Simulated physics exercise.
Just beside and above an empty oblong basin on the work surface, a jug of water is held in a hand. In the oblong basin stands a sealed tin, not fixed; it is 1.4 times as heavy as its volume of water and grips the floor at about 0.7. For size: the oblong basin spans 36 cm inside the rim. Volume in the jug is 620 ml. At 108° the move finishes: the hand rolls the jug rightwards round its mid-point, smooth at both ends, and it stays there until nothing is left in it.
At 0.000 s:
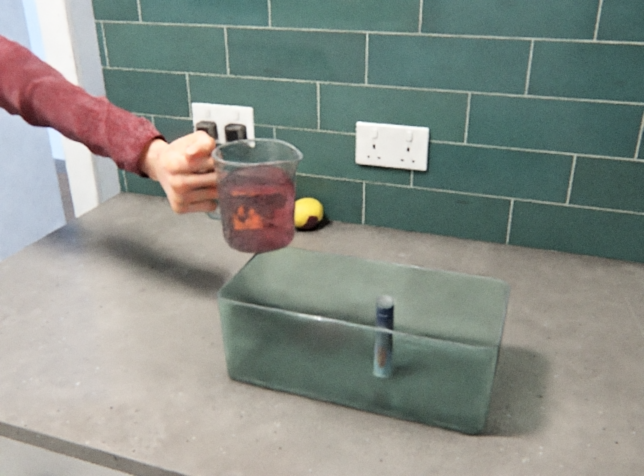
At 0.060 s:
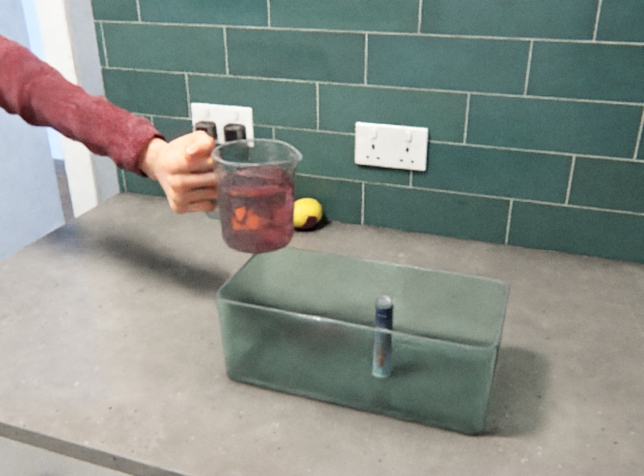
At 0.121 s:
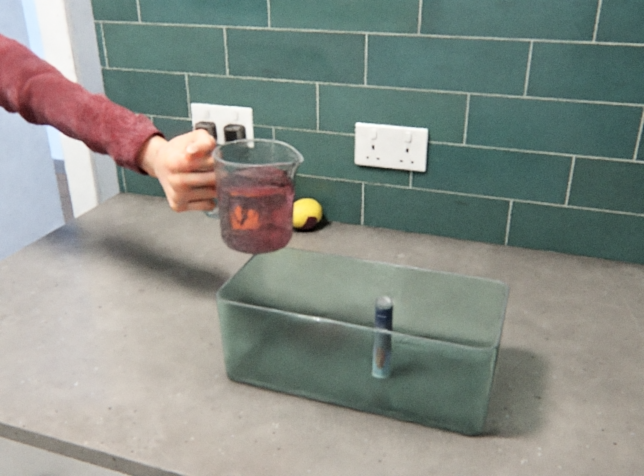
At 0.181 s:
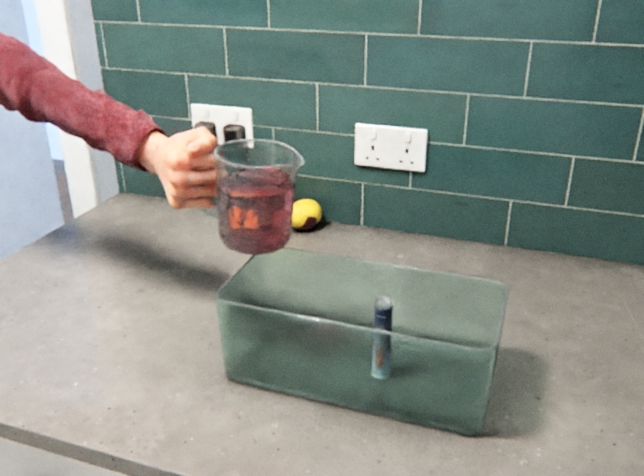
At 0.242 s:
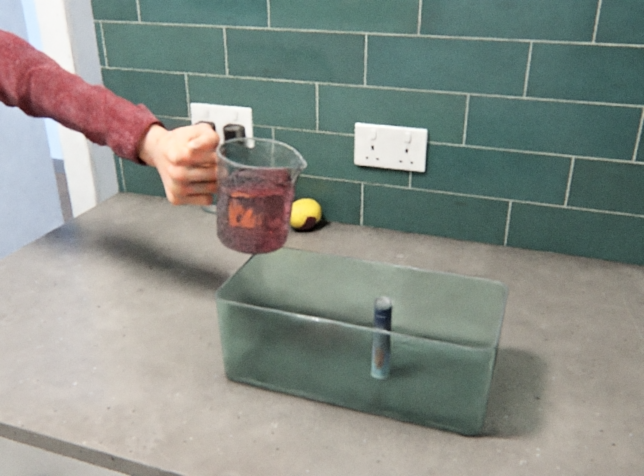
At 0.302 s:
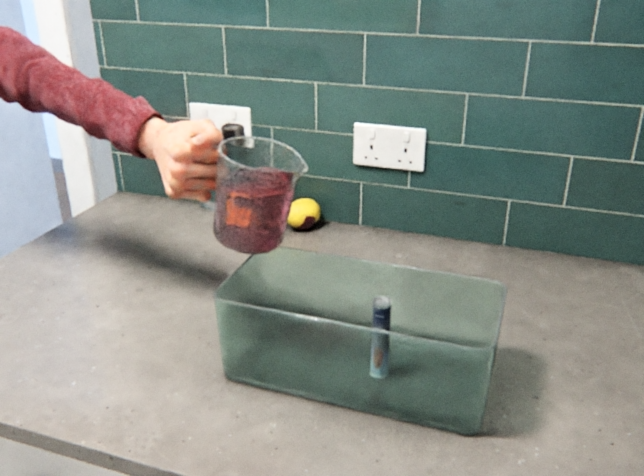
The footage shows a hand in a red sleeve holding a clear jug of reddish liquid above the left end of a glass basin containing a small tin, then gradually tilting the jug slightly to the right.
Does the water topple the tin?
Still erect.
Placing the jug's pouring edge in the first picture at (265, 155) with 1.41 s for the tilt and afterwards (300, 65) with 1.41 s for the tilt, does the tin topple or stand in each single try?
The tin stays vertical the first time and overturns the second time.
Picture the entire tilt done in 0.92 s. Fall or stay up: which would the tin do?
The tin stays on its base.
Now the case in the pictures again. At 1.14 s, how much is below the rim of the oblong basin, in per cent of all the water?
Near 52 in a hundred.
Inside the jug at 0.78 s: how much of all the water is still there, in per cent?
I'd estimate some 90 % remains.
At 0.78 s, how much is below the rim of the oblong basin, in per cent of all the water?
Close to 1 in a hundred.
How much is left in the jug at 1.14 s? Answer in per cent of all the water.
Near 32 in a hundred.
By 0.78 s the tilt is 63° and 90 per cent is still to pour; the tin stands where it began.
By 1.14 s the tilt is 98° and 32 per cent is still to pour; the tin stands where it began.
By 1.51 s the tilt is 108° and 1 per cent is still to pour; the tin stands where it began.
By 1.91 s the tilt is 108° and 0 per cent is still to pour; the tin stands where it began.
At rest the tin stands where it began.
